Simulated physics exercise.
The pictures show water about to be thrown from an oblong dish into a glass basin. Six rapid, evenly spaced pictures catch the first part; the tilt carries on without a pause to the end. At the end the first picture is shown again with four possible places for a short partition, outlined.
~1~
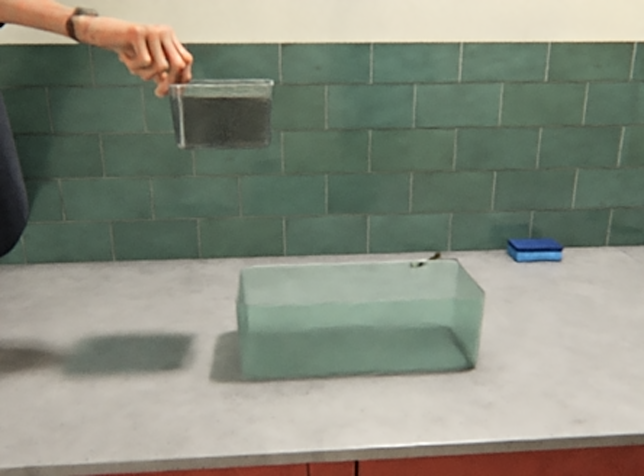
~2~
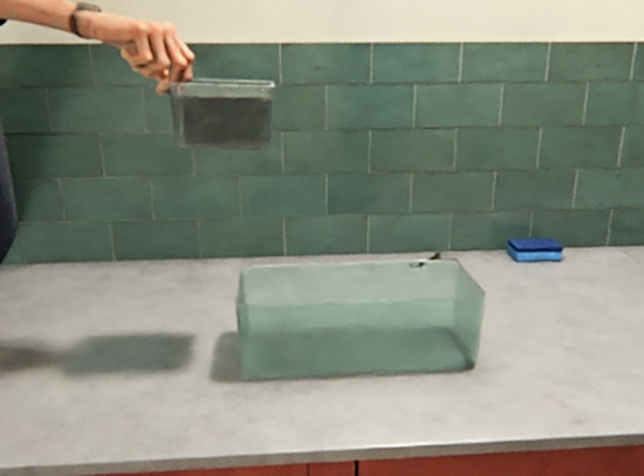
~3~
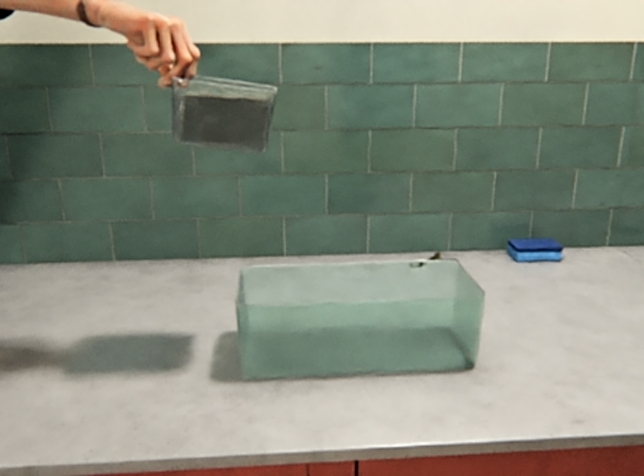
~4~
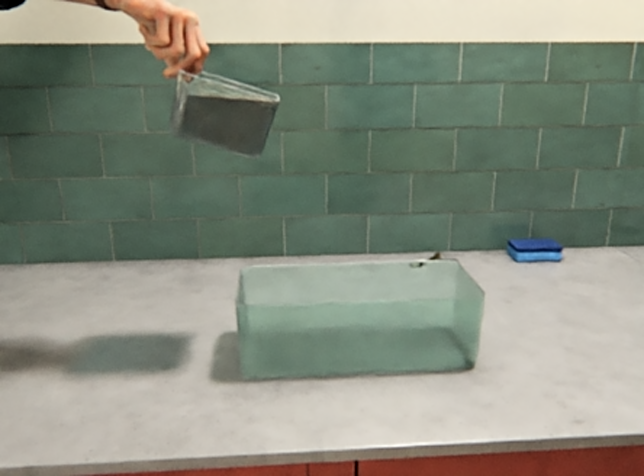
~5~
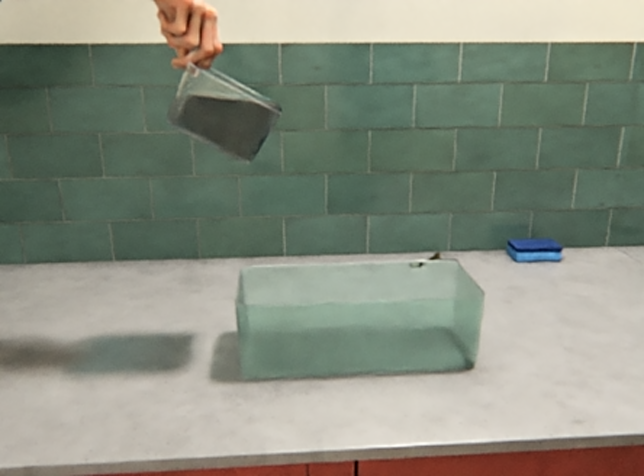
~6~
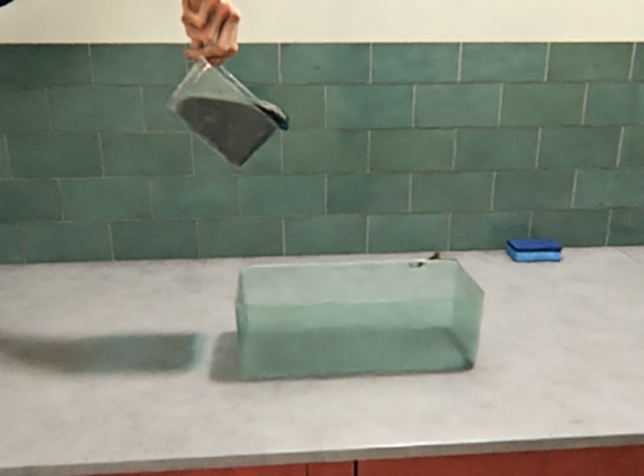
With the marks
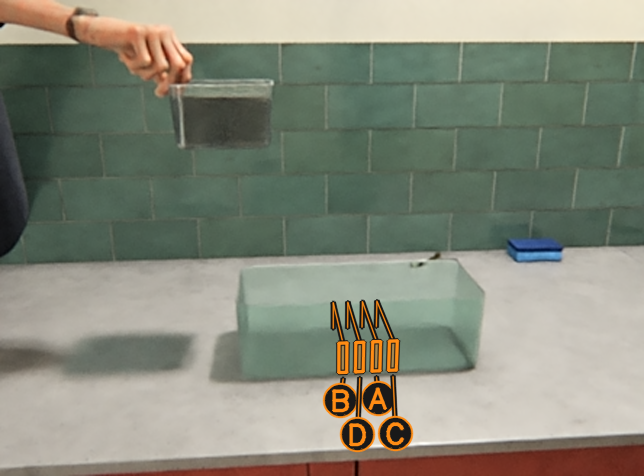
At first, a hand at the upper left holds a small clear container of dark liquid level above a glass basin on a grey counter. The hand then tilts the container down to the right, slightly and then more steeply, until liquid reaches the lower corner and begins to come over the lip.
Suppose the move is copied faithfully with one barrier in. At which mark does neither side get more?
Take B.
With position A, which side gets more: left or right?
The left one.
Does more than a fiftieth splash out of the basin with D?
Yes.
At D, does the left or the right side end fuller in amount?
More ends on the left.
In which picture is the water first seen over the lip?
In picture 5.
In orange, A at (376, 377); B at (343, 378); C at (393, 376); D at (359, 377).
For position A, about 80 % ends left of the wall and 11 % right of it; 9 % is lost outside.
For position B, about 51 % ends left of the wall and 42 % right of it; 7 % is lost outside.
For position C, about 79 % ends left of the wall and 9 % right of it; 12 % is lost outside.
For position D, about 80 % ends left of the wall and 13 % right of it; 7 % is lost outside.
